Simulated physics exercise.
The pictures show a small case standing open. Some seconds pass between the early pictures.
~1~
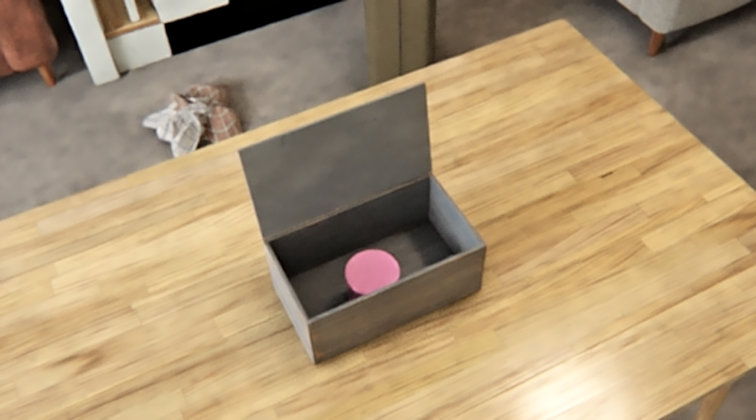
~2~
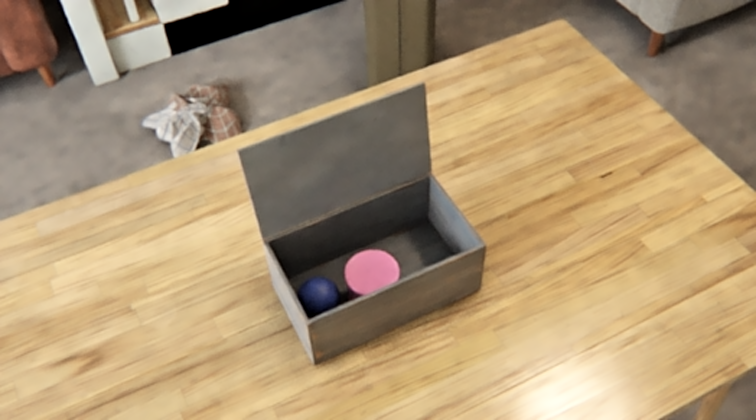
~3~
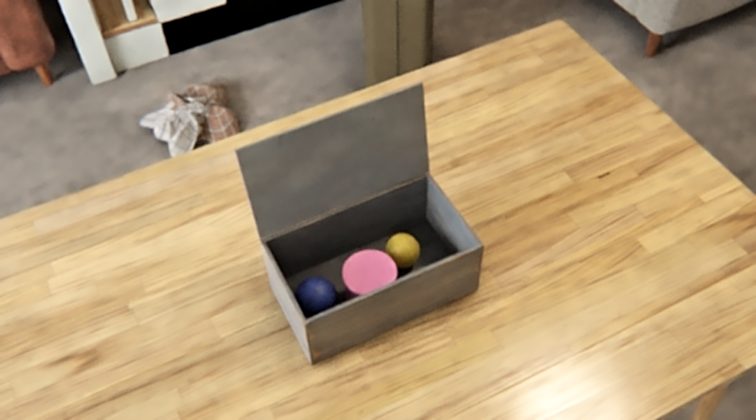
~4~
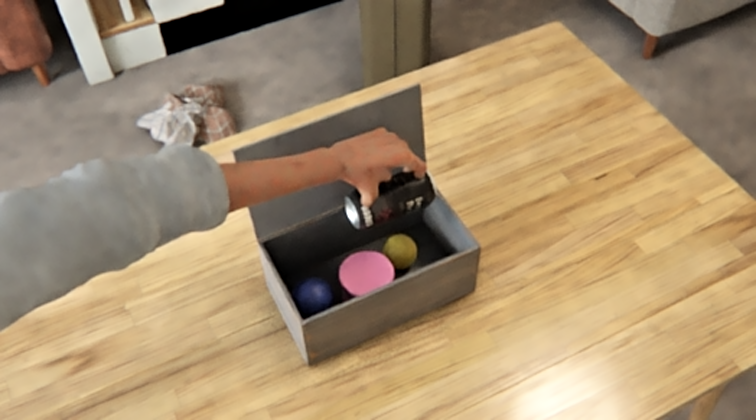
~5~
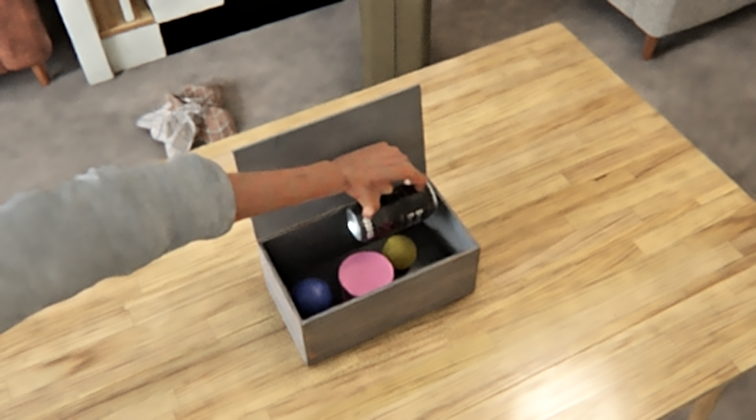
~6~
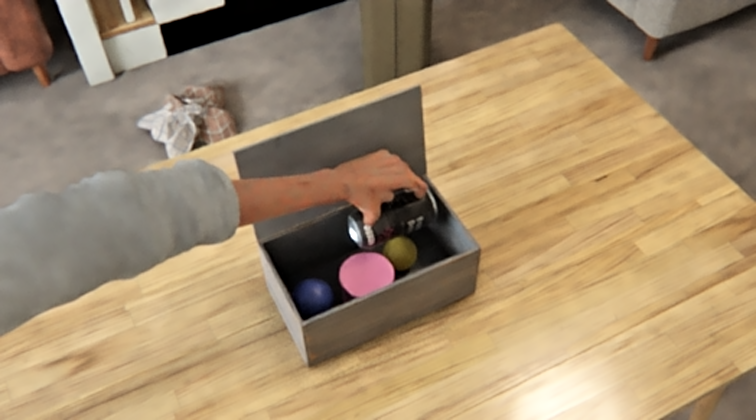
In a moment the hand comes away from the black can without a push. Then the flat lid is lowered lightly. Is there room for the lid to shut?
Here the lid sits on the rim.
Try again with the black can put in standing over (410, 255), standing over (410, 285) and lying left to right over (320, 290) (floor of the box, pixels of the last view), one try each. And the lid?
First try: It stays ajar; second try: It will not close; third try: It closes.
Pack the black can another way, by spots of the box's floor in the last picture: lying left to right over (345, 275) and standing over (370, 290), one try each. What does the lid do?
First, it sits on the rim; second, it will not close.
Then, 0.50 s on from there, black can shifted about its own width near (394, 241); yellow lemon shifted about its own width.
Then, 1.50 s on from there, lid 65° above the rim; black can shifted about its own width near (393, 240); yellow lemon shifted about its own width.
Then, 1.90 s on from there, lid 24° above the rim; black can shifted about its own width near (393, 240); yellow lemon shifted about its own width.
In the end, lid shut; moved from the start, yellow lemon and black can; the other 2 unmoved. At the end, from the last picture's camera, black can near (393, 240).
